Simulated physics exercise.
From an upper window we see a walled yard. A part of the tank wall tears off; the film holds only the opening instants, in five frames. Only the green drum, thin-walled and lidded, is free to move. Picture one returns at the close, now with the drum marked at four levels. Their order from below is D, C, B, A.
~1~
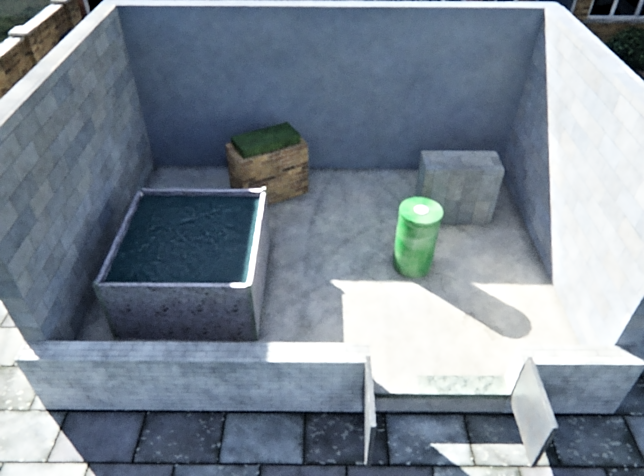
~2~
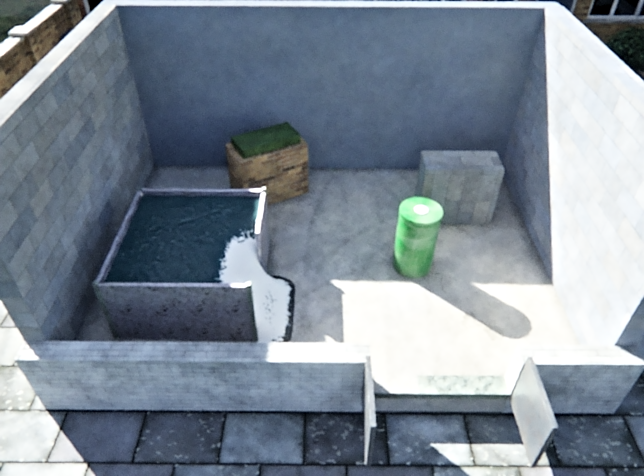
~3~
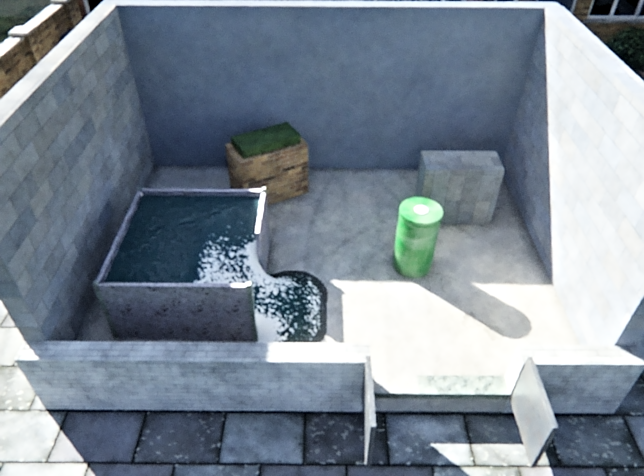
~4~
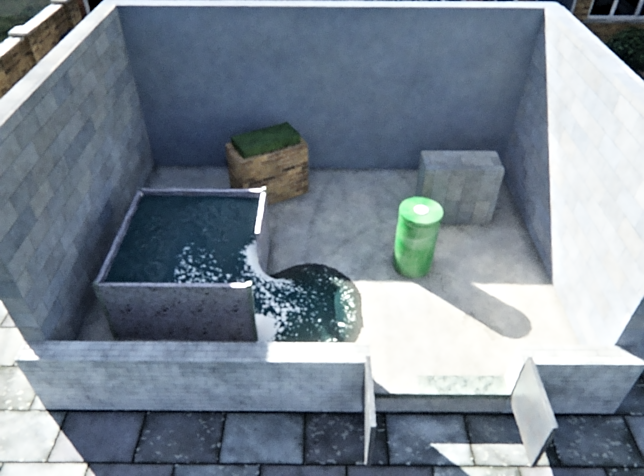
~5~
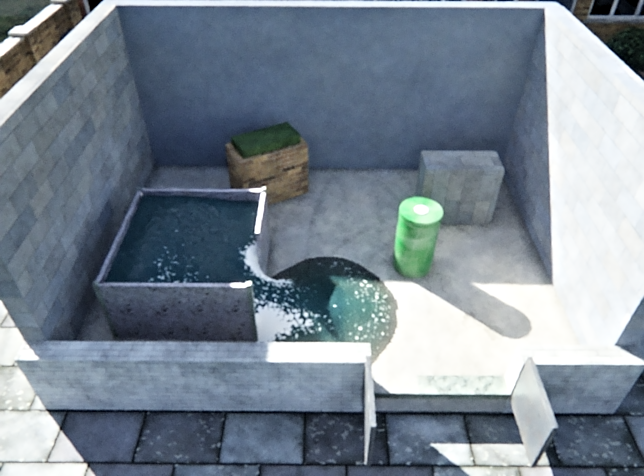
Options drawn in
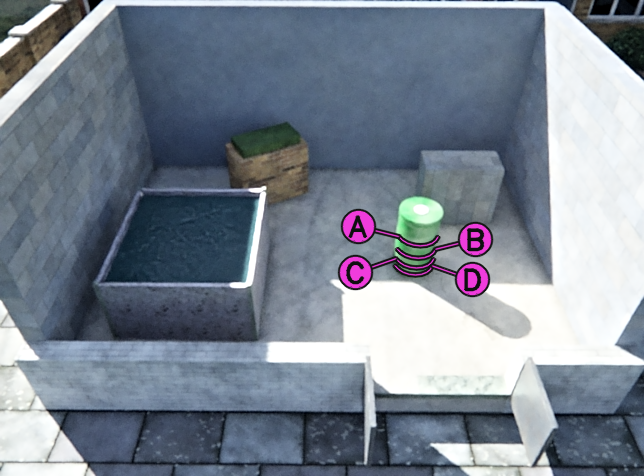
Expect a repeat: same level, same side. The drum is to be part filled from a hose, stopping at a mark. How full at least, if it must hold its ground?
Level B.
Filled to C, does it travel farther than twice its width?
No, it does not.
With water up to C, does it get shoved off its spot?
Yes, that goes wrong.
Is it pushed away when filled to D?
Yes, it does.
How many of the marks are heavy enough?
Two of them.
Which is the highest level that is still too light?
C.
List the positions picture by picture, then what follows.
The first frame shows lid of the green drum at (420, 210); tank full, its middle at (190, 237); open gate at (443, 347).
In the second frame, 2 % of the ground under water, its edge towards the drum at (287, 291).
In the third frame, 5 % of the ground under water, its edge towards the drum at (312, 279).
In the fourth frame, 8 % of the ground under water, its edge towards the drum at (347, 286).
The fifth frame shows lid of the green drum at (420, 210); 12 % of the ground under water, its edge towards the drum at (376, 283).
In magenta, A at (420, 245); B at (418, 258); C at (416, 268); D at (415, 275); from the bottom up D, C, B, A.
With A, it does not move.
With B, it does not move.
With C, it is pushed about its own width away.
With D, it is pushed about 5 times its own width away.
